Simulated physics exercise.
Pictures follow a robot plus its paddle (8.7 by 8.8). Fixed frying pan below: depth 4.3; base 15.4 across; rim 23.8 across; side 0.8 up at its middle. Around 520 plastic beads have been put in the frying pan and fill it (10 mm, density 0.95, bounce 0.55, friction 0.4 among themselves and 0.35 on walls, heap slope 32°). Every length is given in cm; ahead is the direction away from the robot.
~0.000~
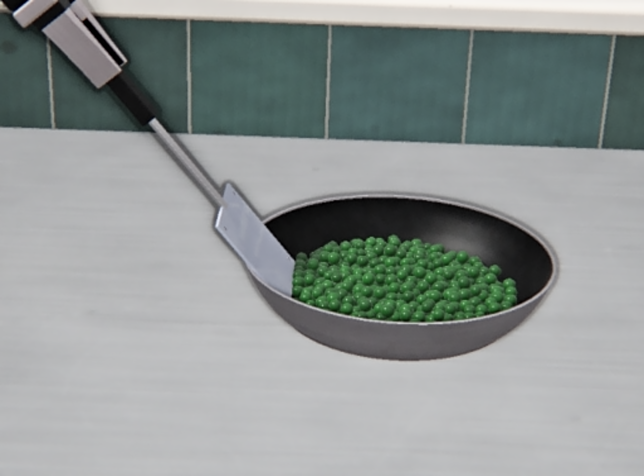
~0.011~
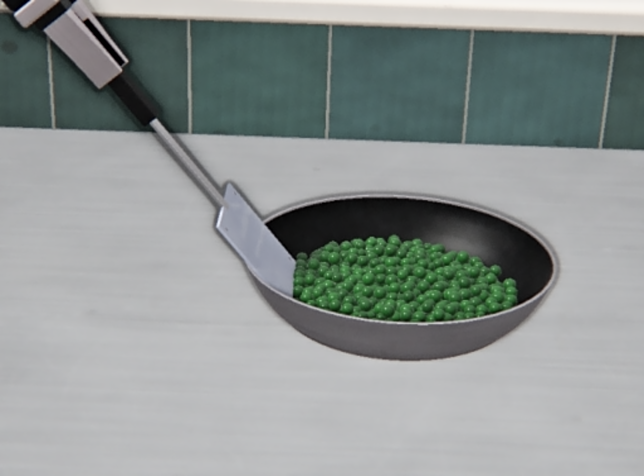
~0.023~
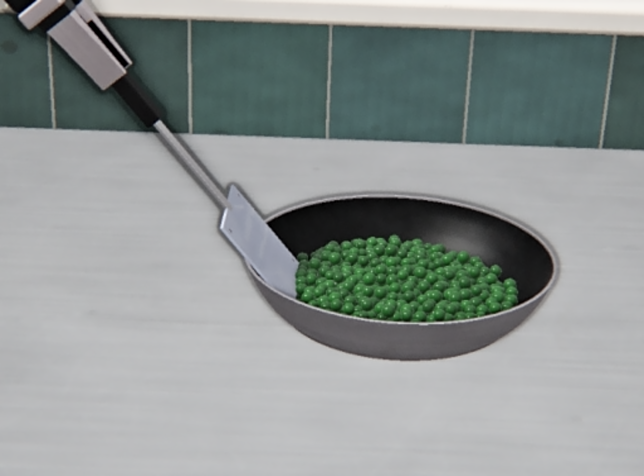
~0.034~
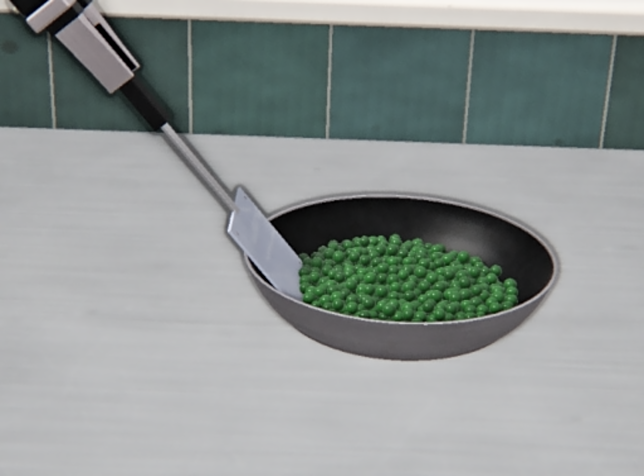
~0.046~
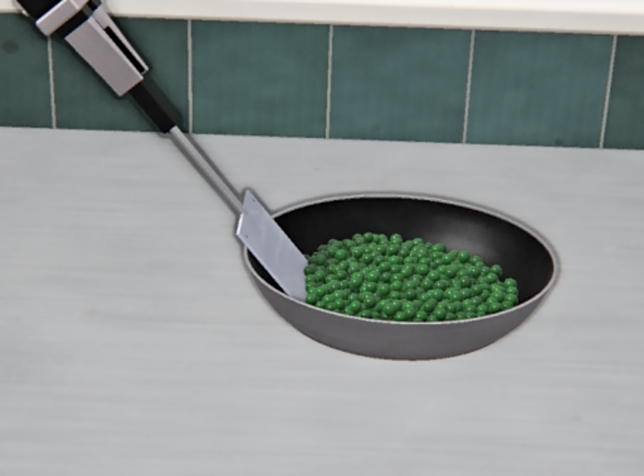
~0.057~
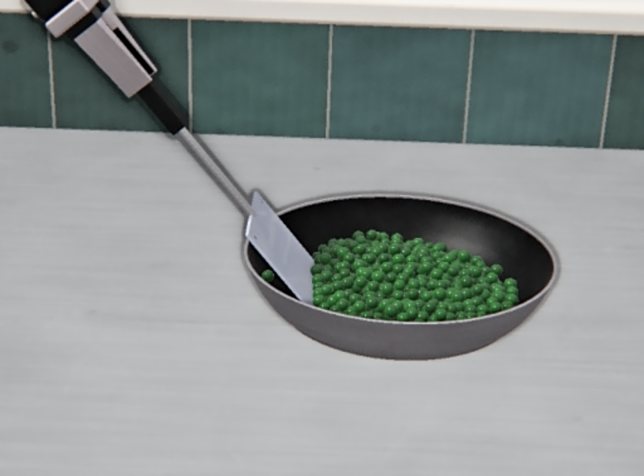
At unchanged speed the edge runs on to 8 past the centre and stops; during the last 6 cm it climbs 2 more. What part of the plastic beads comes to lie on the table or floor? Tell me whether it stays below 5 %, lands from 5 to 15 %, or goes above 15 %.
It lands from 5 to 15 %.
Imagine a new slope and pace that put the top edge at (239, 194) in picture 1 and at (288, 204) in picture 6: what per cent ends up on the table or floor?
It works out to about 25 %, more or less.
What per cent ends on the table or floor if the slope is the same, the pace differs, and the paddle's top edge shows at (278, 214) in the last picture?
Roughly 25 per cent.
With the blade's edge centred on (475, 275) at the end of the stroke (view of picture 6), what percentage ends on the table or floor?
0 %, roughly.
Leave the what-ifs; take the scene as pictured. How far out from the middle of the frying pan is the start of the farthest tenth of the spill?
Some 30 cm from the centre.
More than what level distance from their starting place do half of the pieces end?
The answer is about 4 cm.
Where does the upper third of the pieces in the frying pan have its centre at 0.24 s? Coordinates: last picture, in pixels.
I'd put it close to (483, 272).
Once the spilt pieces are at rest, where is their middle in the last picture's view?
In the last view, it's around (602, 308).
After 0.15 s, sloping 51°, highest piece 14 above the table; 514 in the frying pan, 1 on the blade or in flight.
After 0.24 s, sloping 51°, highest piece 16 above the table; 514 in the frying pan, 1 on the blade or in flight.
After 0.48 s, sloping 51°, highest piece 6 above the table; 461 in the frying pan, 48 on the table or floor, 6 on the blade or in flight.
After 1.53 s, sloping 51°, highest piece 5 above the table; 461 in the frying pan, 54 on the table or floor.
In the end, 461 in the frying pan, 54 on the table or floor. That is 10 % on the table or floor.
